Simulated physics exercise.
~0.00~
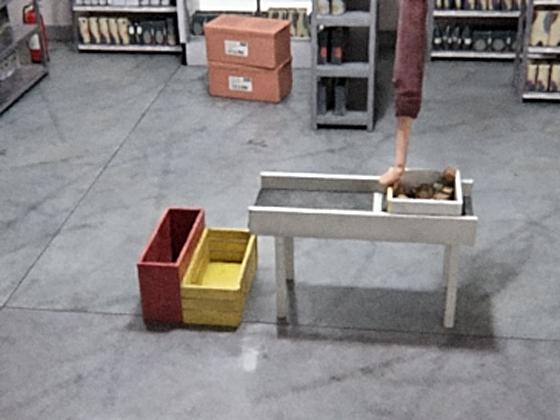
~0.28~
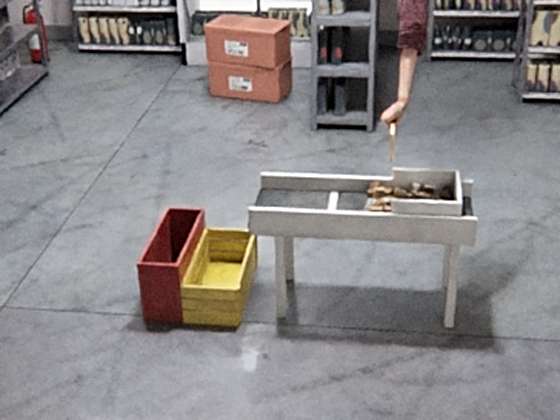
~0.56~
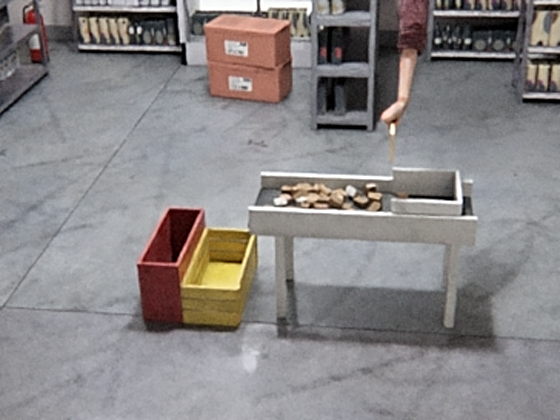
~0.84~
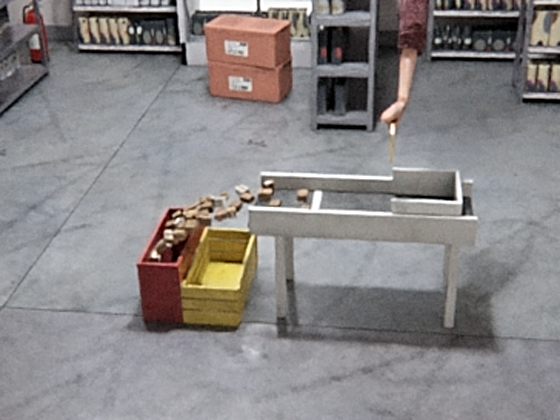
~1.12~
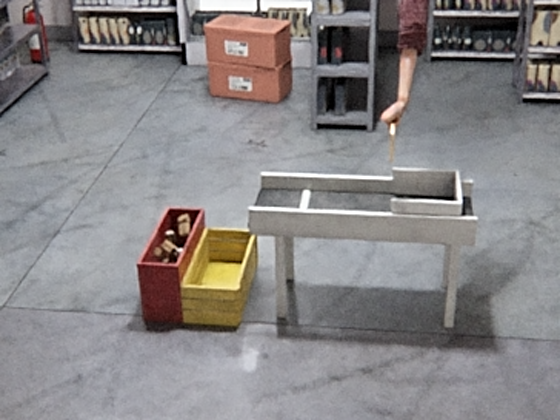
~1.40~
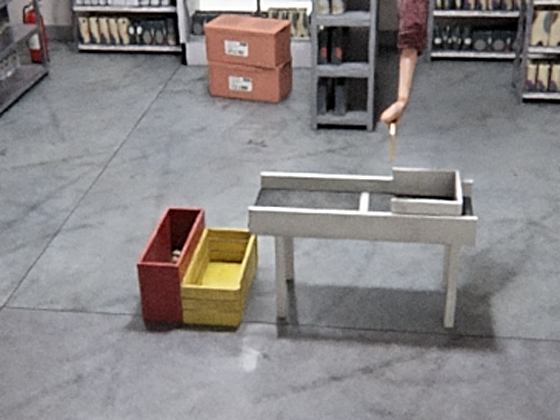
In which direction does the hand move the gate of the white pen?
The hand moves the gate upward, and it stays raised while the parcels leave the pen.
In the video, a hand raises the gate of a white pen on a belt table, and small brown parcels ride left along the belt, spill off its end over the yellow box and drop into the red bin, leaving the belt and yellow box empty.
